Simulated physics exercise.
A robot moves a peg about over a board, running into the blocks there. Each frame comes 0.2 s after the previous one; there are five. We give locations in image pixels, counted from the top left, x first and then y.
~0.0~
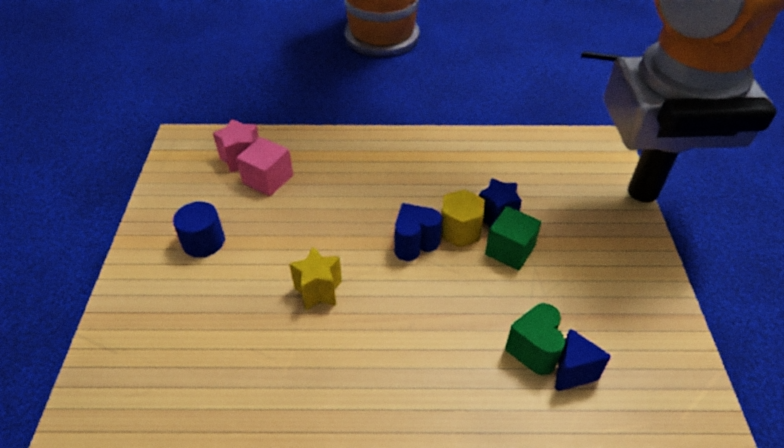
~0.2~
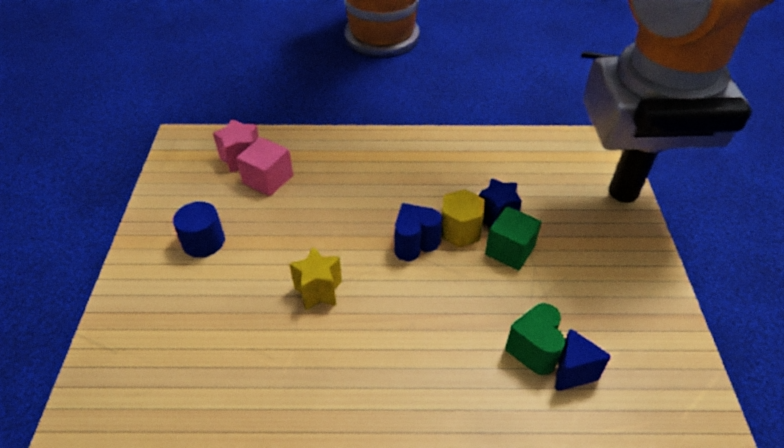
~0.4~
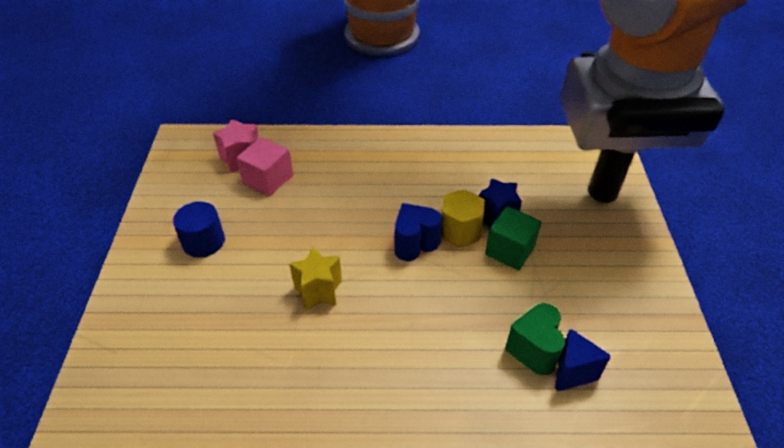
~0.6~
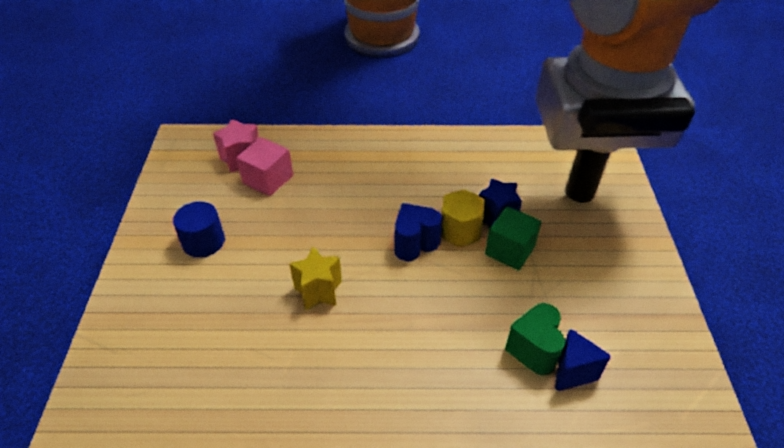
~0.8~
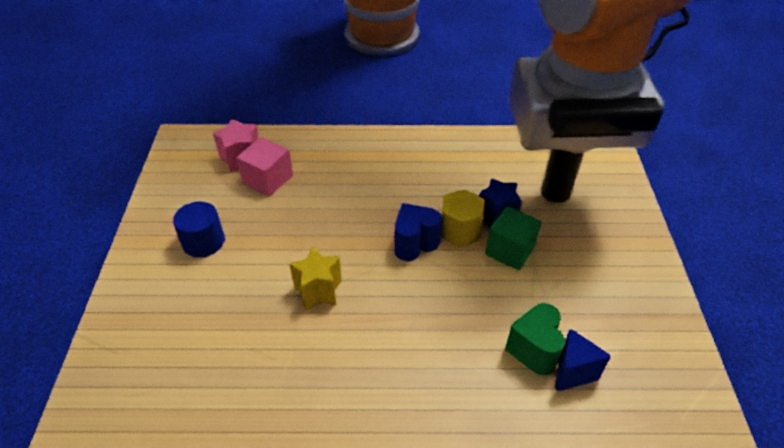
A robot arm moves its black peg steadily left above the board while the blocks stay still.
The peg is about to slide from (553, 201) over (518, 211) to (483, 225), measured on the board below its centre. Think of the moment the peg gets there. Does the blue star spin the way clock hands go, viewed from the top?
Yes, I think so.
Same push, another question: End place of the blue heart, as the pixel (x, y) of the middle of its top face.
At the end it should sit near (395, 229).
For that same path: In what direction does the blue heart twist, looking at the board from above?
It spins with the clock.
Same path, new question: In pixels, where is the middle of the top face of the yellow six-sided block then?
Put as a pixel place, it's (432, 213).
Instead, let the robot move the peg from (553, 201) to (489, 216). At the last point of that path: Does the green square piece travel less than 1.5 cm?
Yes, it checks out.
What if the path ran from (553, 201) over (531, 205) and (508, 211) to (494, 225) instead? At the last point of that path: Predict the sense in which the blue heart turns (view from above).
Rotation: Clockwise.
On the path given first. Halfway along, peg at (519, 204); yellow six-sided block at (460, 206); blue star at (493, 191).
At the end, peg at (484, 218); blue heart at (395, 229), turned 40° clockwise; yellow six-sided block at (432, 213), turned 65° anticlockwise; blue star at (458, 189), turned 30° clockwise; green square piece not moved.
